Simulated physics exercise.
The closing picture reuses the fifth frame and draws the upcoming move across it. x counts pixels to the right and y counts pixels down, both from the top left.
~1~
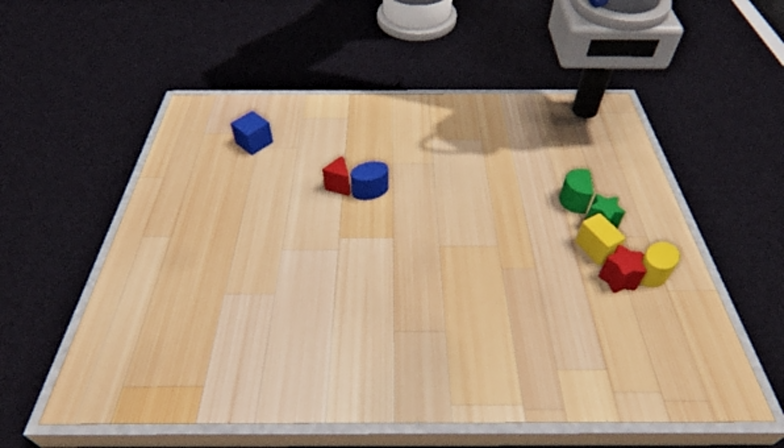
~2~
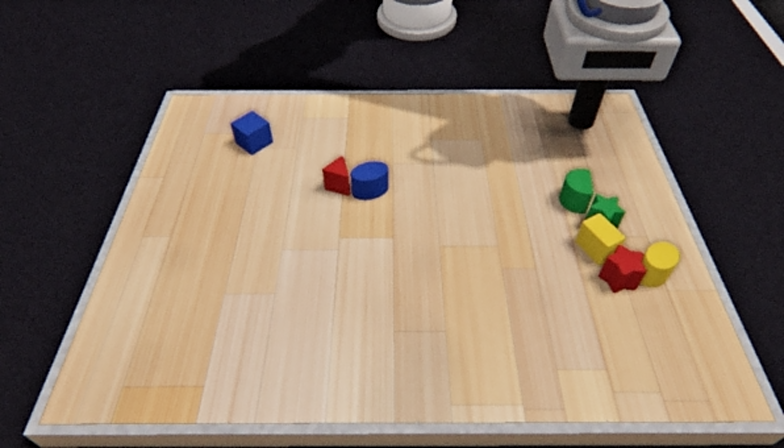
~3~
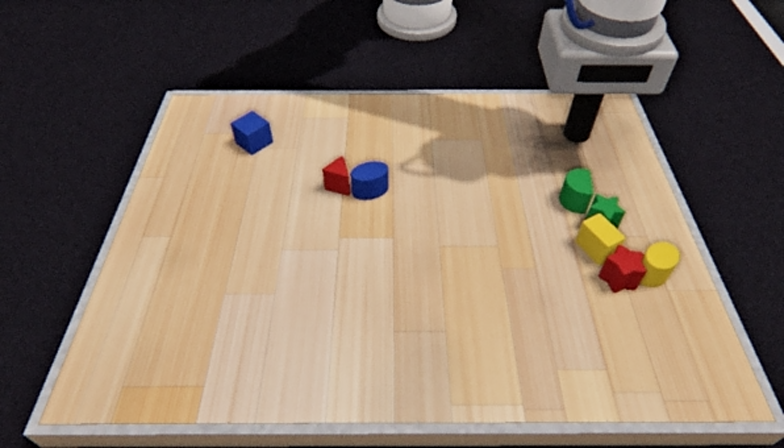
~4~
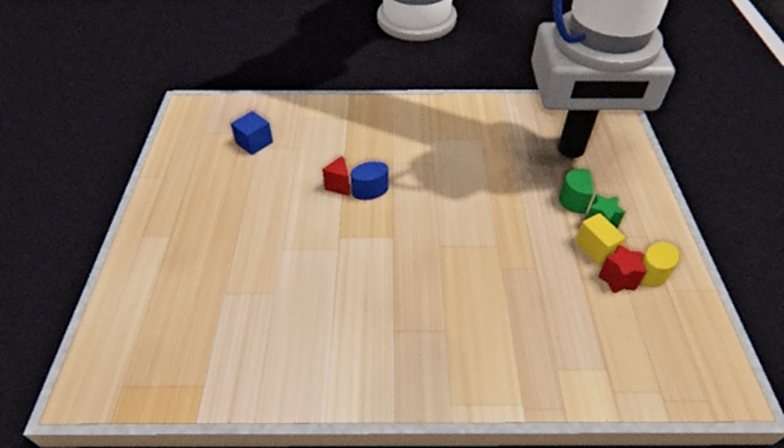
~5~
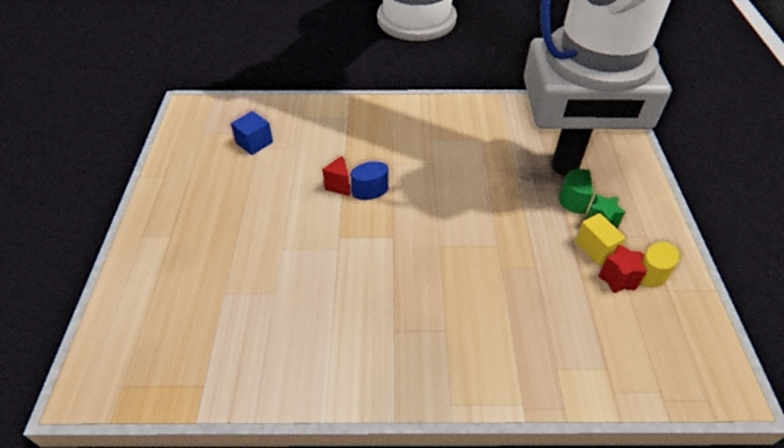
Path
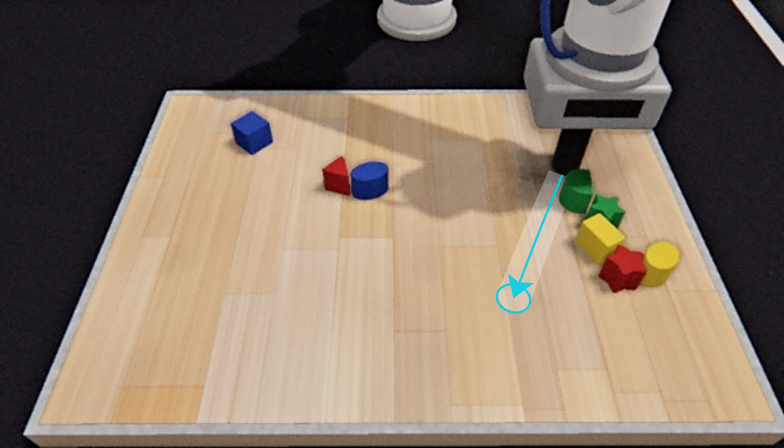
A robot arm with a black tool moved slowly down the right side of a wooden board, coming up close behind a green block, while all the colorful blocks stayed where they were.
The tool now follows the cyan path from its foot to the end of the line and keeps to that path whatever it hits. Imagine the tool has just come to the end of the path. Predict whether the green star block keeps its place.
Gets moved.
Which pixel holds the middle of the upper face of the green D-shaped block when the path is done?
Located at (586, 210).
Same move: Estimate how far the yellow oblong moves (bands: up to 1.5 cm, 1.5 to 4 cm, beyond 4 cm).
The best fit is under 1.5 cm.
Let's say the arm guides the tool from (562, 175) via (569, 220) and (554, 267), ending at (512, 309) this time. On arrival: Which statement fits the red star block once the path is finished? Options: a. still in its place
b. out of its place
Choice b: Out of its place.
The drawn path runs straight from (562, 175) to (514, 298).
The first path, step by step. One third of the way, tool (550, 203); green D-shaped block (585, 207), turned 70° anticlockwise; yellow oblong (607, 232); green star block (621, 211).
Two thirds of the way, tool (533, 245); green D-shaped block (586, 210), turned 85° anticlockwise; yellow oblong (610, 234), turned 15° clockwise; green star block (622, 211); red star block (631, 265).
At the end, tool (516, 291); green D-shaped block (586, 210), turned 85° anticlockwise; yellow oblong (610, 234), turned 15° clockwise; green star block (622, 211); red star block (631, 265).
